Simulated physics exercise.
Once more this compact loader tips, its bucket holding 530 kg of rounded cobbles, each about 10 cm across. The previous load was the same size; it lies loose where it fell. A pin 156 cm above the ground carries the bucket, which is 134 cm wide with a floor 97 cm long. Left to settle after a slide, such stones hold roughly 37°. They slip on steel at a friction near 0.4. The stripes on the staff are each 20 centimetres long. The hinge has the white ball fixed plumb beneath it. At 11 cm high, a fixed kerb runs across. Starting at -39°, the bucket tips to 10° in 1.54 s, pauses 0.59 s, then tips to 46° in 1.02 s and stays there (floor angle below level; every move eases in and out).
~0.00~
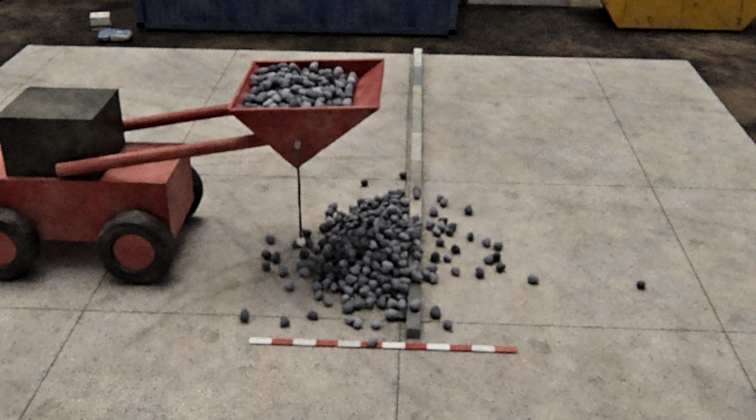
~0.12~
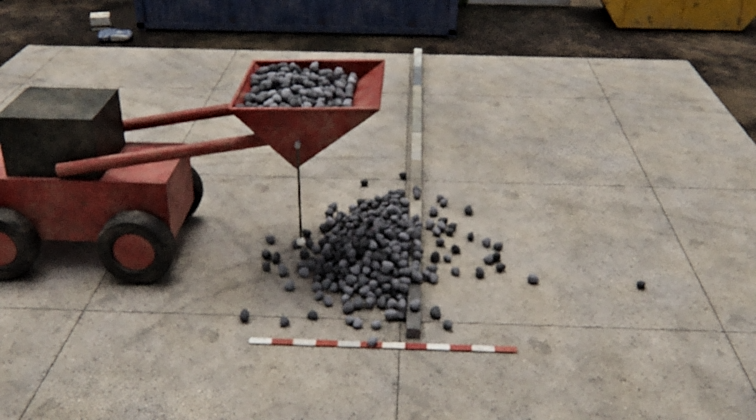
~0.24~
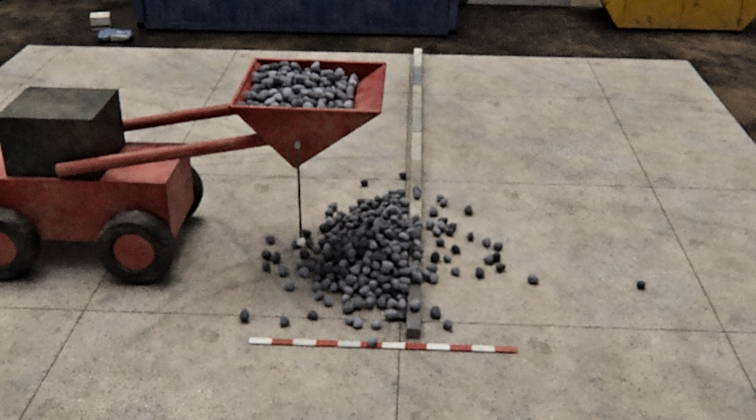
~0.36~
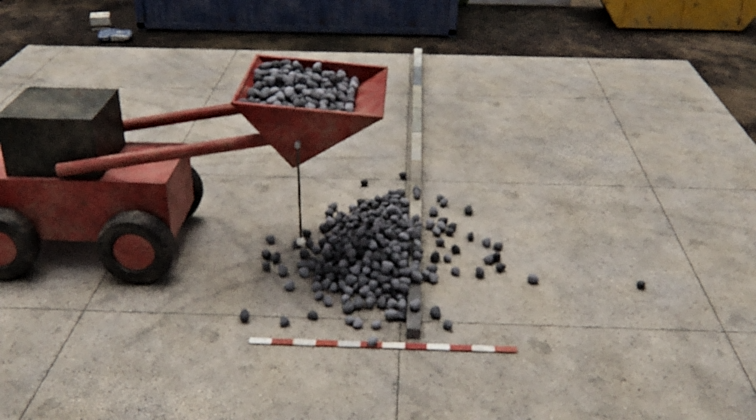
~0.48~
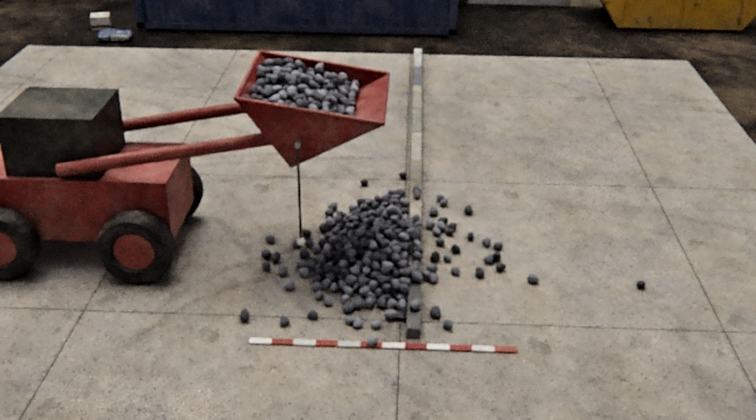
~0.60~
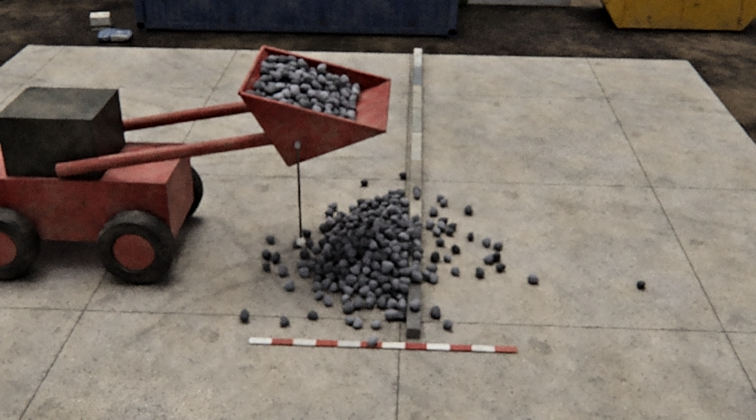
To begin with, a red loader on the left holds a bucket of grey cobbles nearly level above a loose heap of similar stones lying against and partly across a narrow kerb. The bucket then slowly rotates clockwise, its right edge lowering slightly and its left side rising, while the heap stays still.
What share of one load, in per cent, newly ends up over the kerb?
43 %.
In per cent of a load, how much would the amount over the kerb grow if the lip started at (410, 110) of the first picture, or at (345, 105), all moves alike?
Roughly 80 per cent, then 10 per cent.
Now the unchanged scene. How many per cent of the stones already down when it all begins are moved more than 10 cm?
Close to 15 in a hundred of them.
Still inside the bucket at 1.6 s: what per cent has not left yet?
That works out to about 100 %.
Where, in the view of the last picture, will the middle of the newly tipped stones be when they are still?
I'd say close to (408, 244).
After 1.2 s the floor is at 3°; in per cent of one load, 100 in the bucket, 93 on this side of the kerb, 7 over the kerb; the foremost stones are at (515, 263).
After 1.6 s the floor is at 10°; in per cent of one load, 99 in the bucket, 94 on this side of the kerb, 7 over the kerb; the foremost stones are at (515, 263).
After 3.6 s the floor is at 46°; in per cent of one load, 0 in the bucket, 155 on this side of the kerb, 44 over the kerb; the foremost stones are at (525, 256).
After 6.4 s the floor is at 46°; in per cent of one load, 0 in the bucket, 150 on this side of the kerb, 50 over the kerb; the foremost stones are at (542, 277). Net gain over the kerb, 43.
